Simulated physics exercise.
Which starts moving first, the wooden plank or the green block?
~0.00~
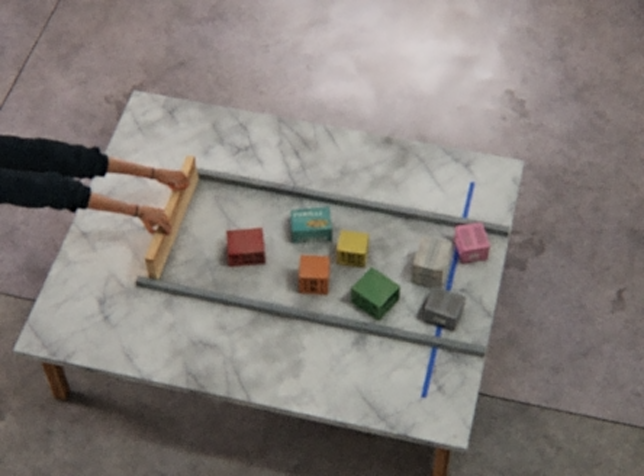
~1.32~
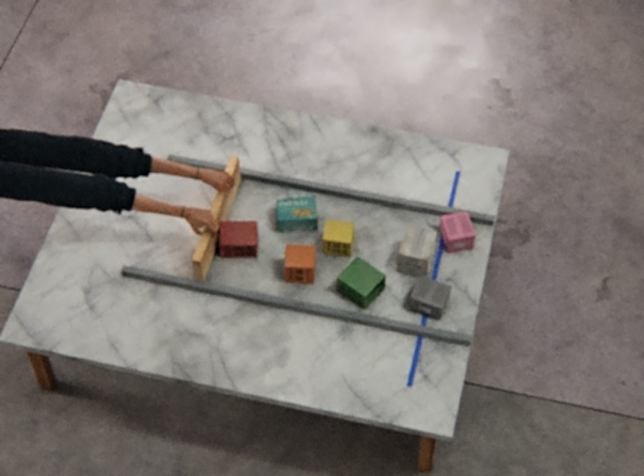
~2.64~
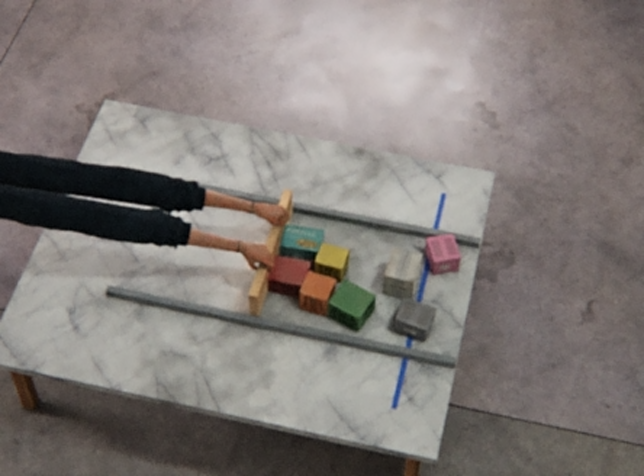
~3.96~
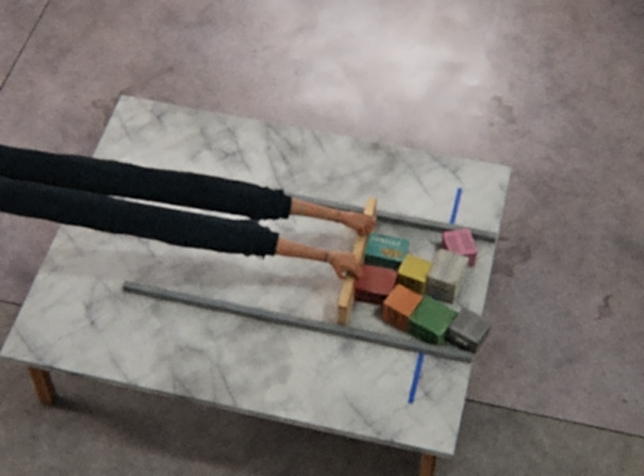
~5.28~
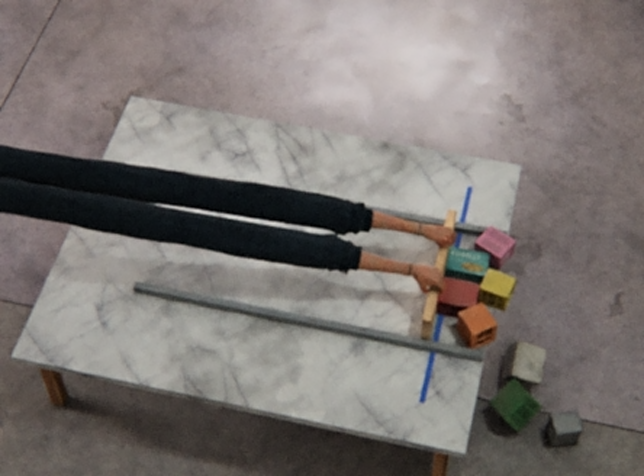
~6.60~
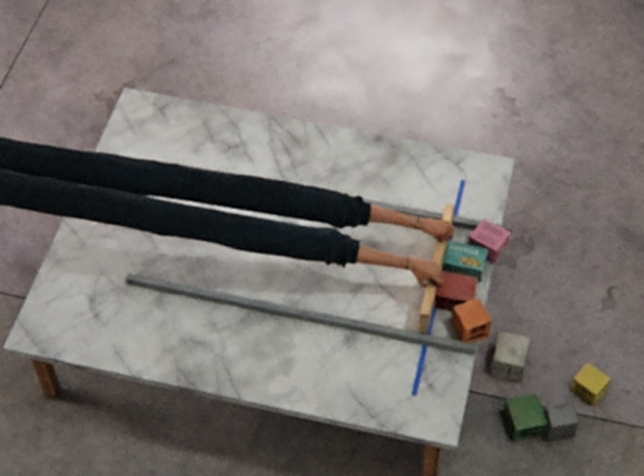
The wooden plank starts moving first. The green block stays still until later in the push, after the plank has already slid some way right.
